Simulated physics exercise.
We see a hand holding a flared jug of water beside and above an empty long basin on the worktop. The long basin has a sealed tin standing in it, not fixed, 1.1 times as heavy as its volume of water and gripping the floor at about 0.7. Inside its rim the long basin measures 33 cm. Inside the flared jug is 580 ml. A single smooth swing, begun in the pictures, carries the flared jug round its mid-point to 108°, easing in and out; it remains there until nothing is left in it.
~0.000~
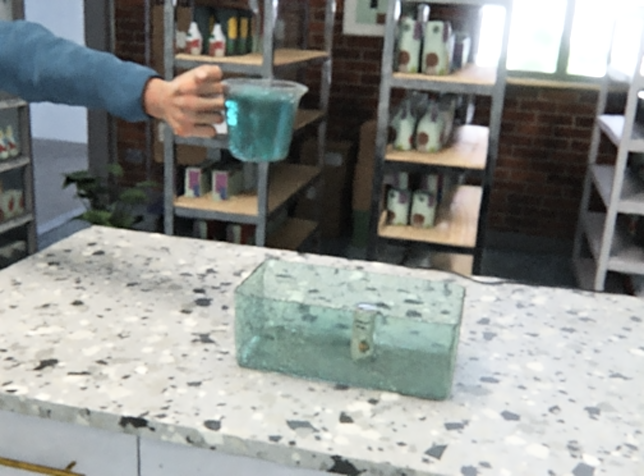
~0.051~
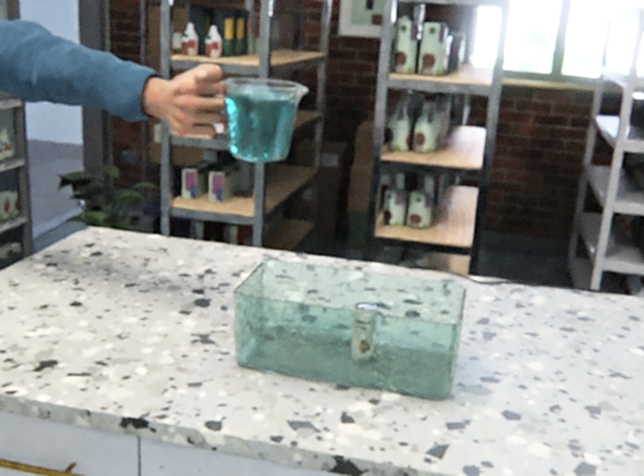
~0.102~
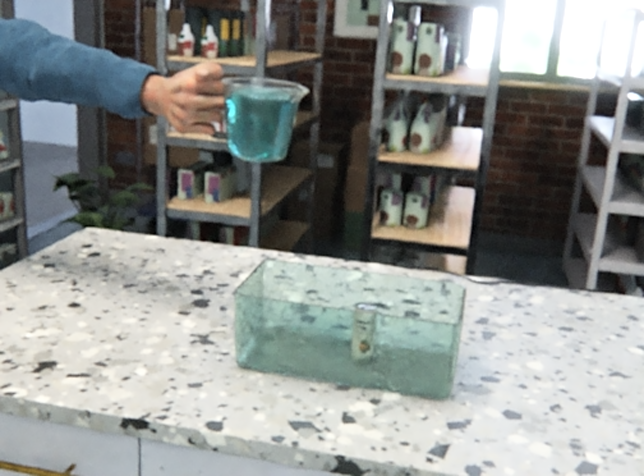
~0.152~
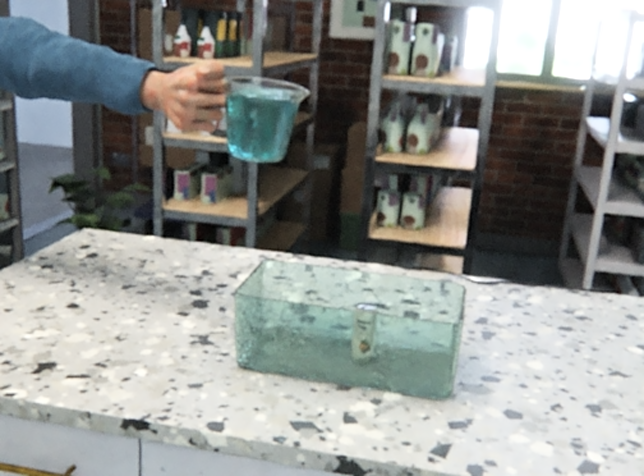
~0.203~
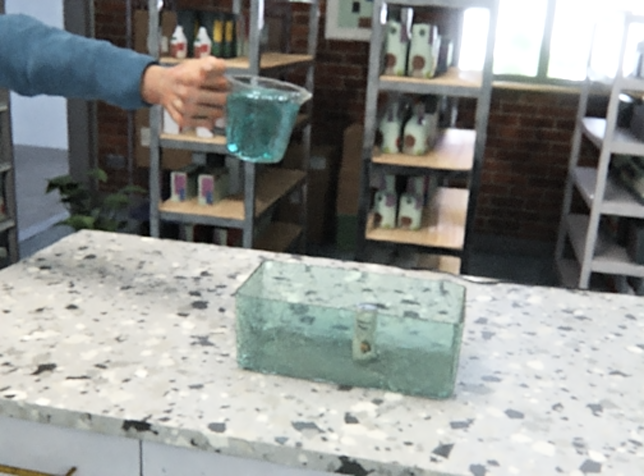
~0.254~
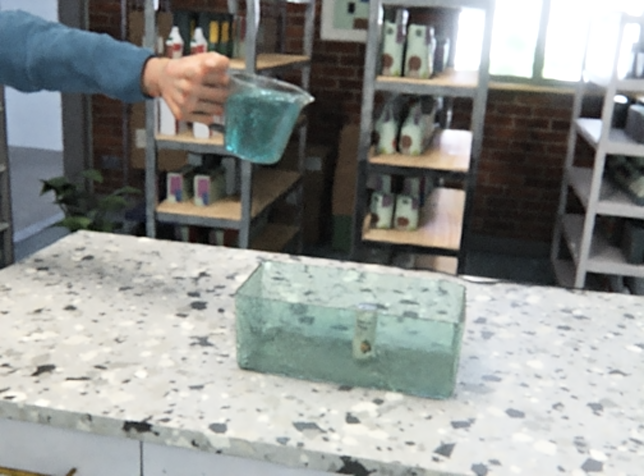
To begin with, a hand at the upper left holds a flared jug of blue-green water upright, above and beside a long glass basin on a speckled worktop. The hand then slowly tilts the jug slightly to the right, its right rim dipping a little while the basin stays still.
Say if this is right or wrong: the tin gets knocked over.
Right, it gets knocked over.
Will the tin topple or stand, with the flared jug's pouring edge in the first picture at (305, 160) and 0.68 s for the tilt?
After that, the tin stays vertical.
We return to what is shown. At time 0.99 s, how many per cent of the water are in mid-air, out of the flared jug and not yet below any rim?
Roughly 30 %.
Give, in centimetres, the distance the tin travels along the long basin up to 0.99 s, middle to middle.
Around 0 cm.
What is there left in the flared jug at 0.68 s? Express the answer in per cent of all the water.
Close to 70 in a hundred.
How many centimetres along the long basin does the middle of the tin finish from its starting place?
The middle of the tin ends some 8.5 cm along the basin.
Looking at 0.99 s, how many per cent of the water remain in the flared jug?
I'd estimate some 12 per cent.
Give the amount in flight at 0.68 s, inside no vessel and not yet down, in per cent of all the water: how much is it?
Some 26 per cent.
Then, 0.68 s in, the tilt is 67° and 69 per cent is still to pour; the tin stands where it began.
Then, 0.99 s in, the tilt is 102° and 13 per cent is still to pour; the tin stands where it began.
Then, 1.32 s in, the tilt is 108° and 0 per cent is still to pour; the tin lies on its side.
Then, 1.67 s in, the tilt is 108° and 0 per cent is still to pour; the tin lies on its side.
Finally, the tin lies on its side.
